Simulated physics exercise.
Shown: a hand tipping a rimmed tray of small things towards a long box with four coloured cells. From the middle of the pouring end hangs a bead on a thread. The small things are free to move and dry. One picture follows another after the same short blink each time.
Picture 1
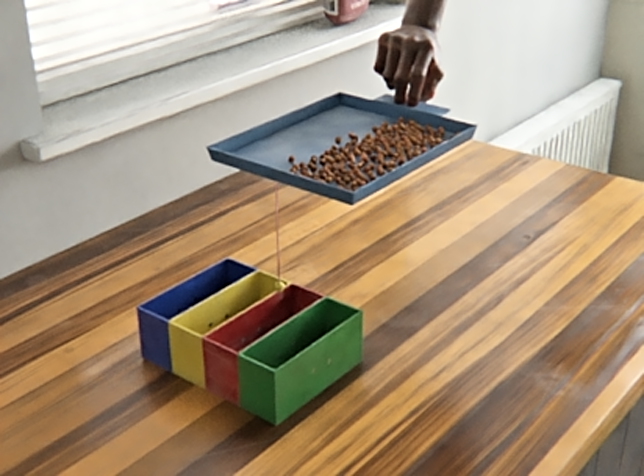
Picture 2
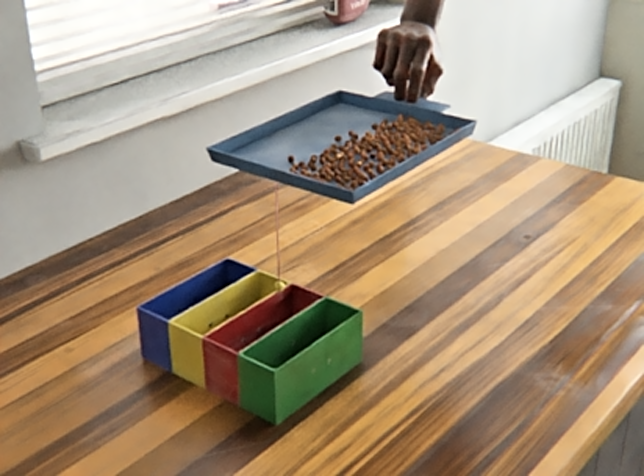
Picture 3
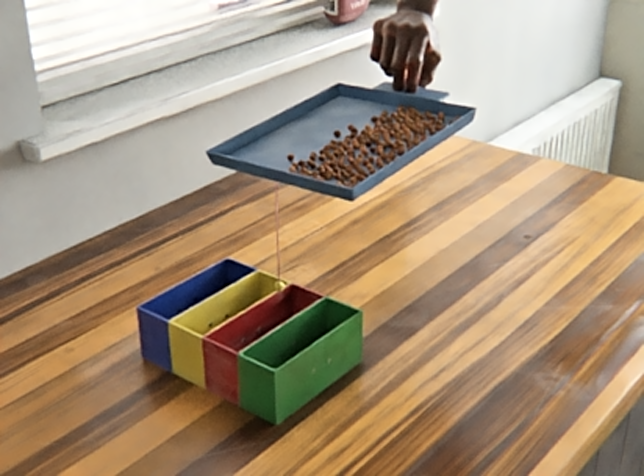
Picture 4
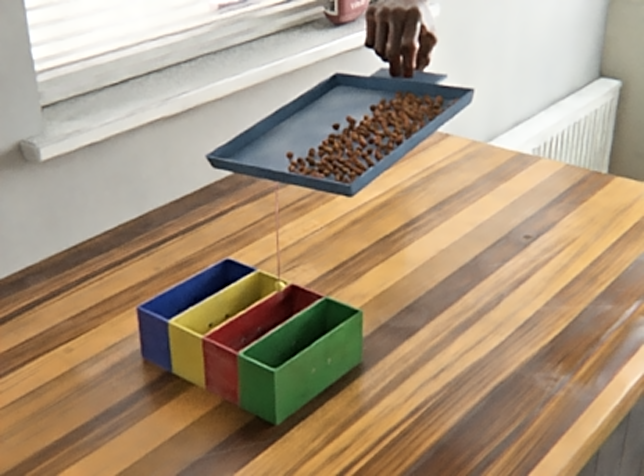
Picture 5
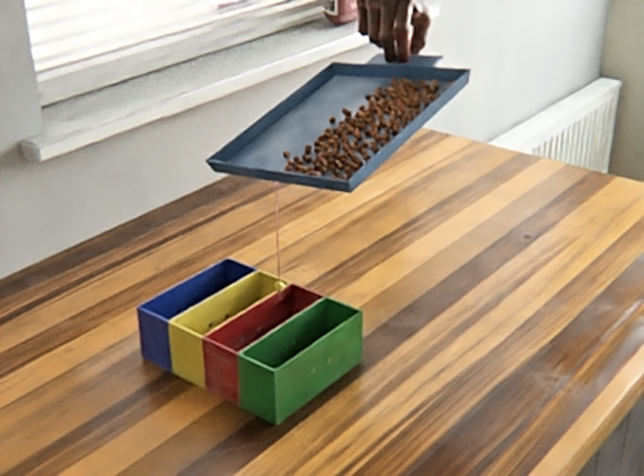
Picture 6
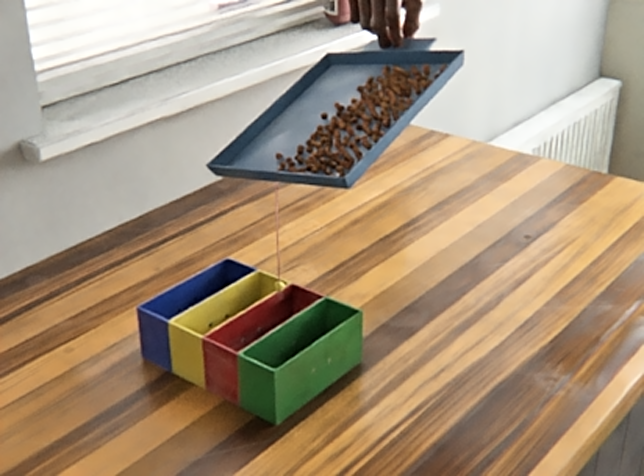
At first, a hand holds a blue-grey rimmed tray of small brown balls almost level above a box with blue, yellow, red and green cells, a thread hanging from the tray. Then the hand lifts the far end, the tray slants more steeply, and the balls shift slightly leftward along it.
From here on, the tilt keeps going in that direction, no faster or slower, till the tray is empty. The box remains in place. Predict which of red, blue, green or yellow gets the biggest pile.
The biggest pile lands in blue.
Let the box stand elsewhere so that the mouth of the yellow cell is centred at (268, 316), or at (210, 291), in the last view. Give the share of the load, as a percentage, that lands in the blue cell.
About 0 and 30 per cent respectively.
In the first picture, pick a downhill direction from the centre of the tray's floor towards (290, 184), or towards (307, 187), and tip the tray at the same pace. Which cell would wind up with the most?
First aim: Green. Second aim: Green.
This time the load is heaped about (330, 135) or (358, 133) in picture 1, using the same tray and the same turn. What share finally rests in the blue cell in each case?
First case: Close to 80 %; second case: Close to 80 %.
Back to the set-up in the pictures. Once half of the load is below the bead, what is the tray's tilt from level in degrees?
My estimate is some 90 degrees.
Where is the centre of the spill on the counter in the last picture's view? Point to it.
Roughly pixel (95, 324).
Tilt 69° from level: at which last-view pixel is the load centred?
The middle of the pieces lands at roughly (226, 188).
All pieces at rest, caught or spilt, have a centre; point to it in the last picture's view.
Close to (206, 325), more or less.
Soon after the last picture, tray tipped steeply; about two thirds on the tray; a small part in the blue cell; a stray few in the yellow cell; about a third falling or outside the box.
A little later, tray tipped past a quarter turn; a stray few on the tray; about two thirds in the blue cell; a small part in the yellow cell; about a quarter falling or outside the box.
Later still, tray tipped past a quarter turn; most in the blue cell; a small part in the yellow cell; about a quarter falling or outside the box.
At rest, tray tipped past a quarter turn; most in the blue cell; a small part in the yellow cell; none in the green cell; none in the red cell; about a quarter outside the box.
